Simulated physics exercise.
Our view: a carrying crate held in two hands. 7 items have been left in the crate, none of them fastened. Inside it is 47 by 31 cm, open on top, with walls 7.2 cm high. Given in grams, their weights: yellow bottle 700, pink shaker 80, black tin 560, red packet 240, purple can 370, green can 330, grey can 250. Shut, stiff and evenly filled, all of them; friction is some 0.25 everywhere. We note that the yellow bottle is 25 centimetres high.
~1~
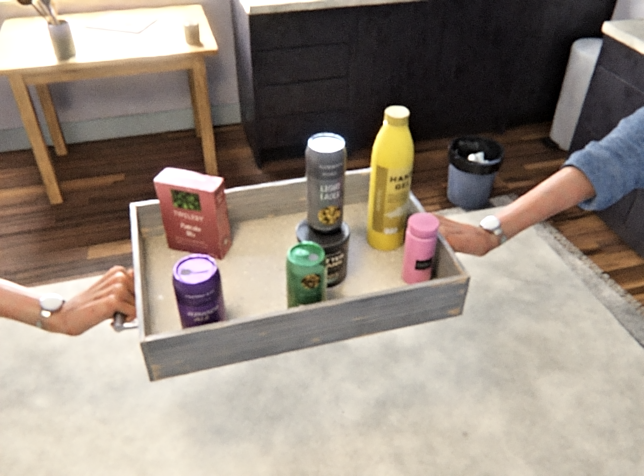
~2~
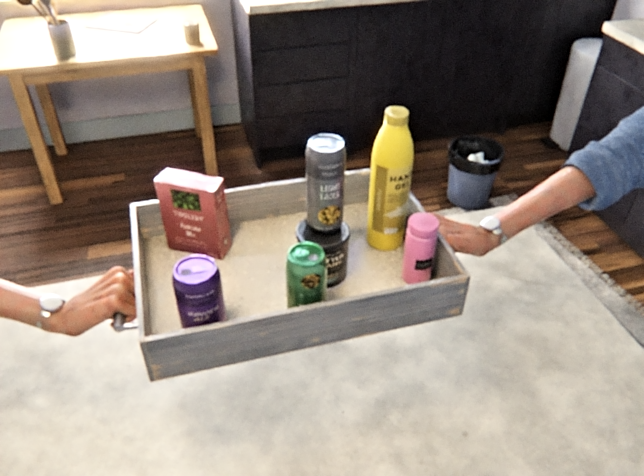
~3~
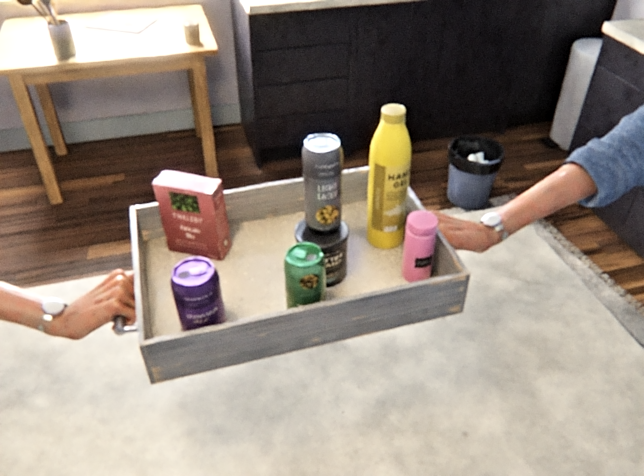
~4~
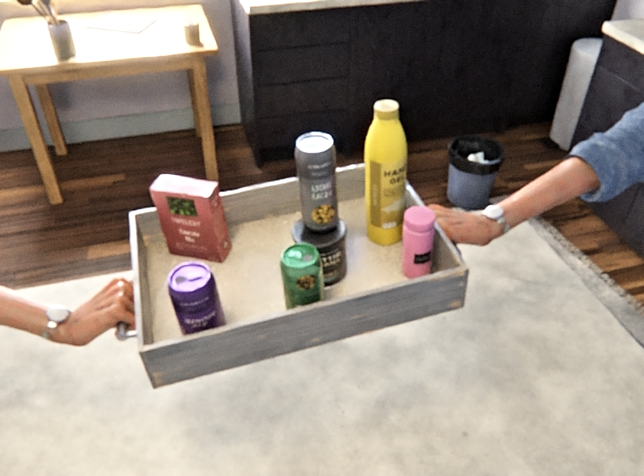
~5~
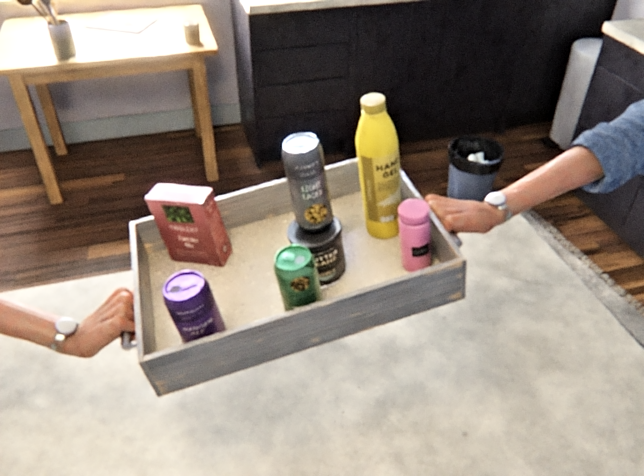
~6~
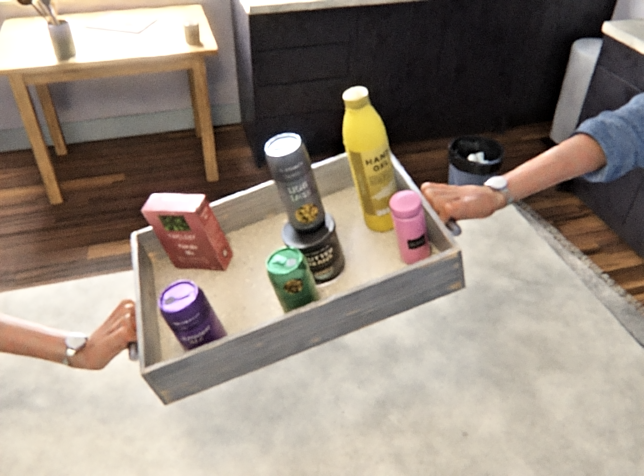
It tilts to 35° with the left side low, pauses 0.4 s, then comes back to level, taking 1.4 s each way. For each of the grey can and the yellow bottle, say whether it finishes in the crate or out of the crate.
Verdict - grey can: Lost, yellow bottle: Lost.
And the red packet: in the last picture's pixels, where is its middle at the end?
(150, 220), roughly.
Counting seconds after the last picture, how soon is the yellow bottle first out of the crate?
Near 1.1 s on the clock.
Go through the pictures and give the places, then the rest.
In the first picture, crate level; grey can (326, 187); yellow bottle (390, 181).
In the second picture, crate level; red packet (195, 215); purple can (201, 304).
In the third picture, crate tipped 1°, left side down; green can (305, 287); pink shaker (419, 248).
In the fourth picture, crate tipped 4°, left side down; black tin (321, 251); red packet (193, 220).
In the fifth picture, crate tipped 9°, left side down; purple can (197, 317); green can (300, 288).
In the sixth picture, crate tipped 15°, left side down; grey can (297, 186); yellow bottle (371, 162).
Then, 0.40 s on from there, crate tipped 30°, left side down; grey can moved 11 cm near (206, 232); yellow bottle moved 10 cm near (289, 182); green can moved 10 cm.
Then, 0.60 s on from there, crate tipped 34°, left side down; grey can now out of the crate; yellow bottle moved 30 cm near (183, 258); pink shaker moved 29 cm.
Then, 1.20 s on from there, crate tipped 35°, left side down; yellow bottle now out of the crate; red packet 50° off its base; black tin moved 24 cm.
Then, 1.90 s on from there, crate tipped 16°, left side down; red packet 23° off its base; pink shaker moved 33 cm; black tin moved 24 cm.
In the end, out of the crate, yellow bottle and grey can; not toppled but over 5 cm from the start, pink shaker, black tin, red packet and green can; the last one under 5 cm from the start. In the last view, yellow bottle near (47, 455).
